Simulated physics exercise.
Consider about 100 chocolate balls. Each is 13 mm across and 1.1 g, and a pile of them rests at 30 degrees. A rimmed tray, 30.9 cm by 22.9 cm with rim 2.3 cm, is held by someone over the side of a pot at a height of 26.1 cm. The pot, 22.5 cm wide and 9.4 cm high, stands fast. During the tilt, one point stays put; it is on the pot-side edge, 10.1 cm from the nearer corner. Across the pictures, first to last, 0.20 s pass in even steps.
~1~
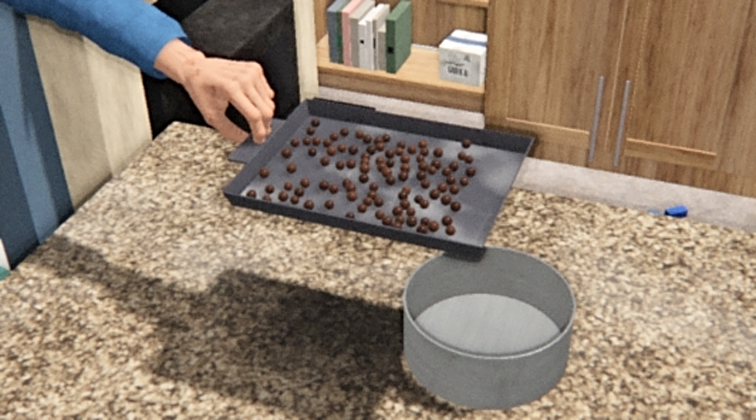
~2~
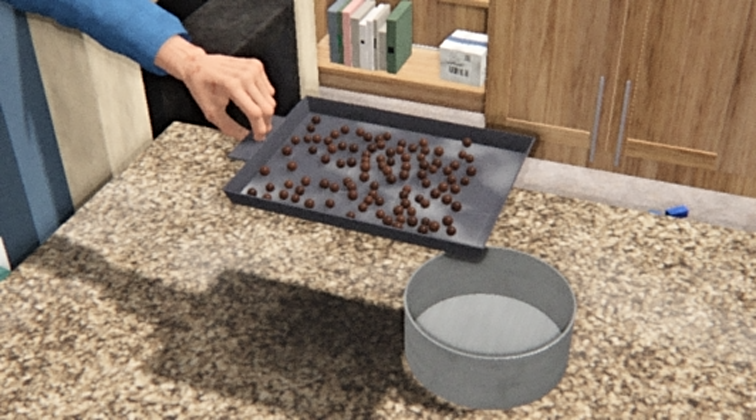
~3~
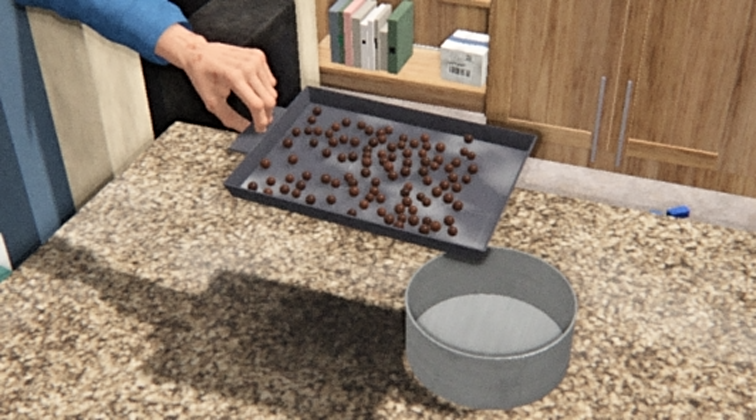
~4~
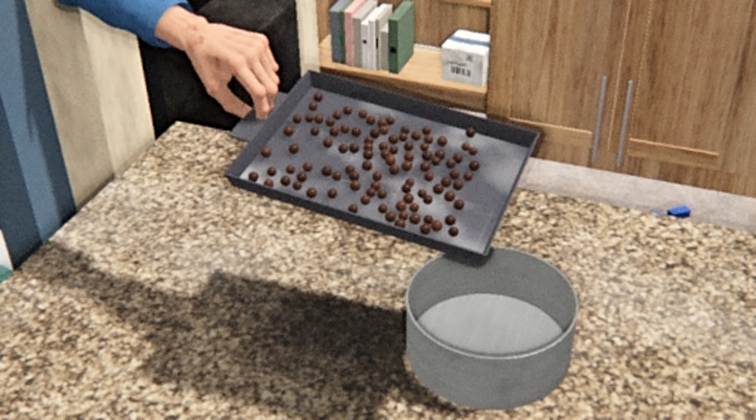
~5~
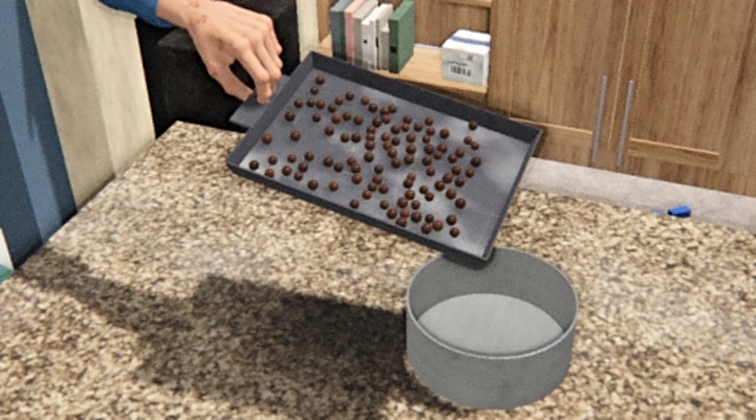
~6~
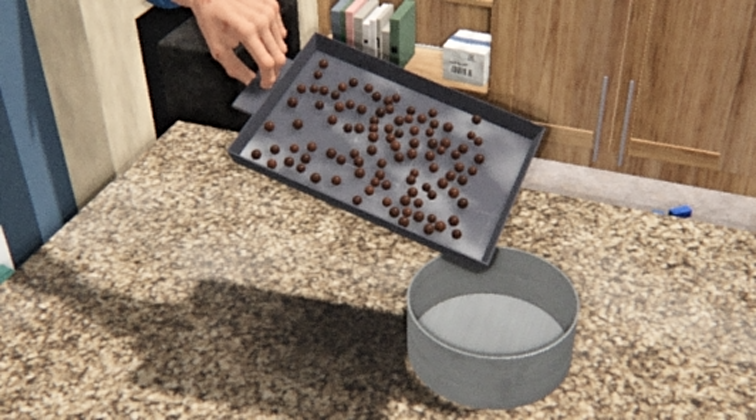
A hand raising the left end of a dark rimmed tray dotted with brown balls, tilting it toward a round grey pot.
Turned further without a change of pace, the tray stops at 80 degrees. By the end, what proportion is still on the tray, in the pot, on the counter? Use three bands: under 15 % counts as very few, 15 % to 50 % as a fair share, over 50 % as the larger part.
Tray: Very few; pot: Very few; counter: The larger part.
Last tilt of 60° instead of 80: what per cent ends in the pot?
In that case some 0 per cent.
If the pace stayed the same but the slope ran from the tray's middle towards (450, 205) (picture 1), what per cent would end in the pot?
About 25 per cent.
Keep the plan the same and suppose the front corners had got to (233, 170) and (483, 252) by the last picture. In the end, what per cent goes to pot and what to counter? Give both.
Pot 10, counter 90.
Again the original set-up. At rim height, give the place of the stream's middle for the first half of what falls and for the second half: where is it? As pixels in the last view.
First near (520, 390), then at (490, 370).
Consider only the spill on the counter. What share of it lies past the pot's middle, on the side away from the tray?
Estimate: Roughly 90 per cent of the pieces.
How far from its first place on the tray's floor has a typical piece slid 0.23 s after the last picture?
Around 7 centimetres.
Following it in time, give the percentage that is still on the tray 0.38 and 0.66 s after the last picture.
In turn: 90, 10.
Then, 0.23 s after the last picture, tilt 51 degrees; the tray holds 100 %, the pot 0 %.
Then, 0.38 s after the last picture, tilt 71 degrees; the tray holds 90 %, the pot 0 %.
Then, 0.66 s after the last picture, tilt 80 degrees; the tray holds 10 %, the pot 0 %.
In the end, tray 0 %, pot 0 %, counter 100 %.
